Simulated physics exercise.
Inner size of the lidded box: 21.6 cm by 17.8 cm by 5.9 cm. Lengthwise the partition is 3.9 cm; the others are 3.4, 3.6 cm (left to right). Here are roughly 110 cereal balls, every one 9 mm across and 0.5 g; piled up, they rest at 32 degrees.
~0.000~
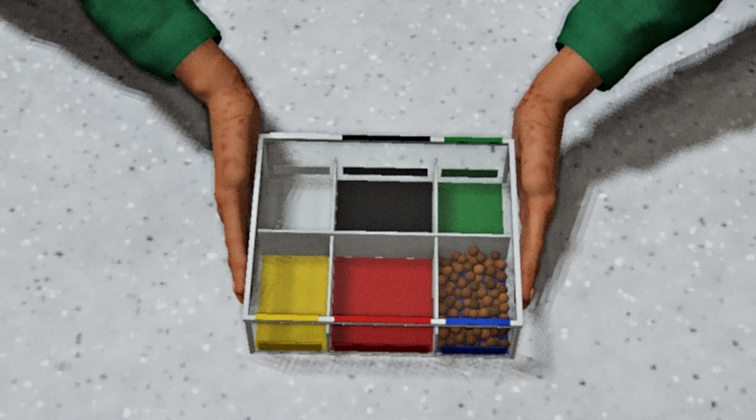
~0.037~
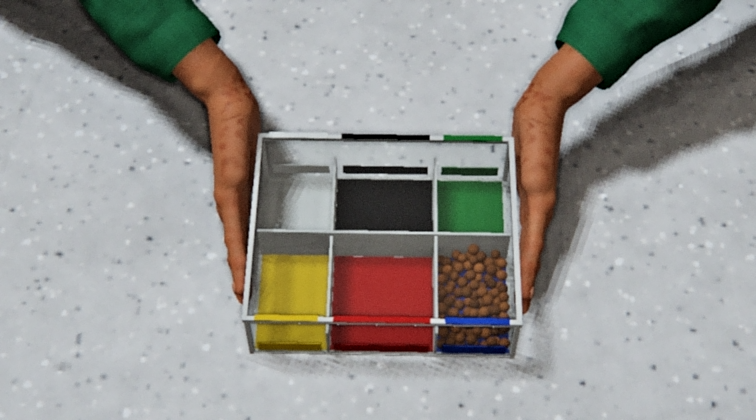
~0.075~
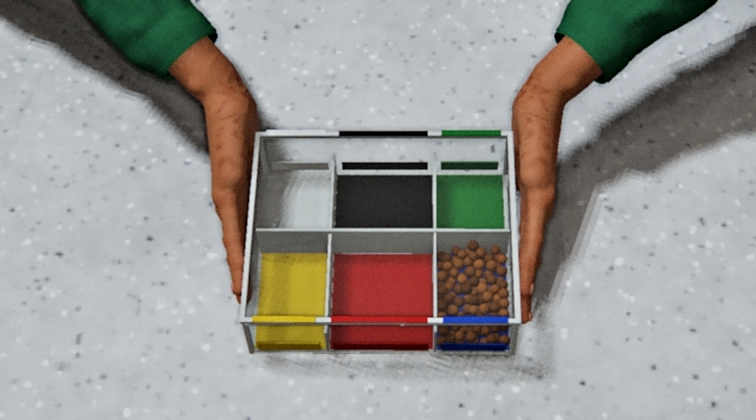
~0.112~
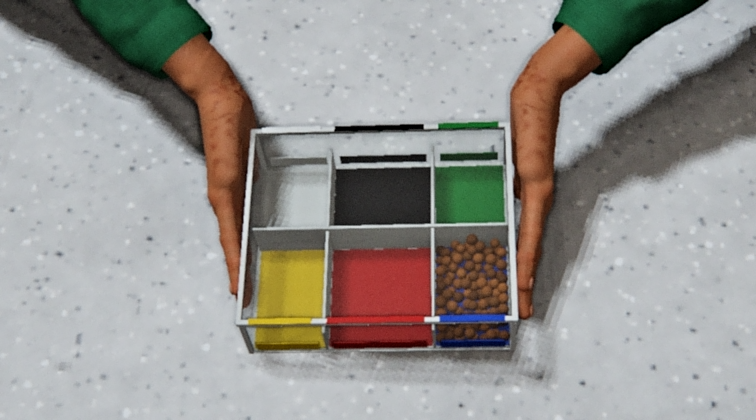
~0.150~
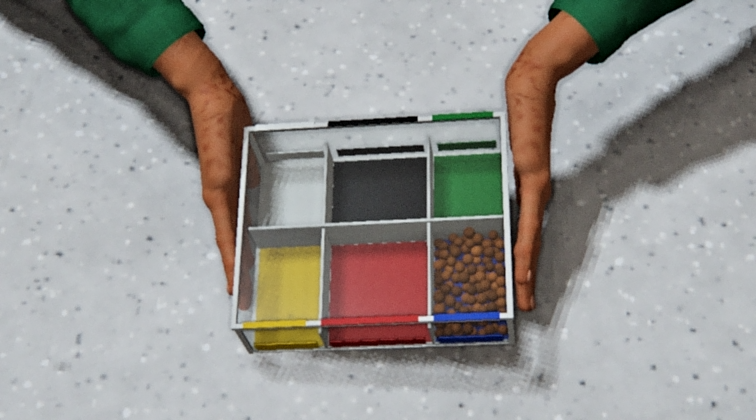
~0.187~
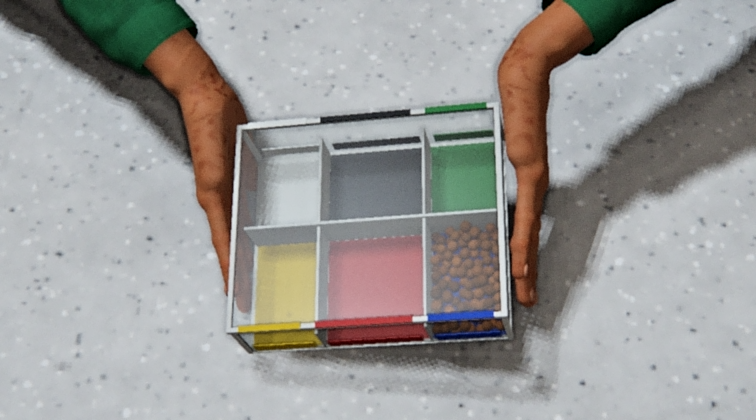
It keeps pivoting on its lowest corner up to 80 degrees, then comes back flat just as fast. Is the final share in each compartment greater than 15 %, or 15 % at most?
Red: Succeeds, blue: Succeeds, green: Fails, yellow: Fails, white: Fails, black: Fails.
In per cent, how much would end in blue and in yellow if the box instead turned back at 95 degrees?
Shares: Blue 55, yellow 20, in per cent.
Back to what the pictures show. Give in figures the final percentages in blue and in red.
The blue compartment ends with 75 per cent, the red one with 20 per cent.
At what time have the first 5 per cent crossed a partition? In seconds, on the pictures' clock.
Around 0.85 seconds.
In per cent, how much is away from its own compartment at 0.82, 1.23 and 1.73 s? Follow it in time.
0, 25, 25.
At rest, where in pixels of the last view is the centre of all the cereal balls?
(452, 330) or so.
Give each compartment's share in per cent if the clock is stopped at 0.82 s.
Red 0; blue 100; green 0; yellow 0; white 0; black 0.
Then, at 0.82 s, tilt 80 degrees; blue 100 %.
After 1.23 s, tilt 35 degrees; red 20 %, blue 75 %, yellow 5 %.
After 1.73 s, tilt 0 degrees; red 20 %, blue 75 %, yellow 5 %.
At rest (2.2 s), red 20 %, blue 75 %, green 0 %, yellow 5 %, white 0 %, black 0 %.
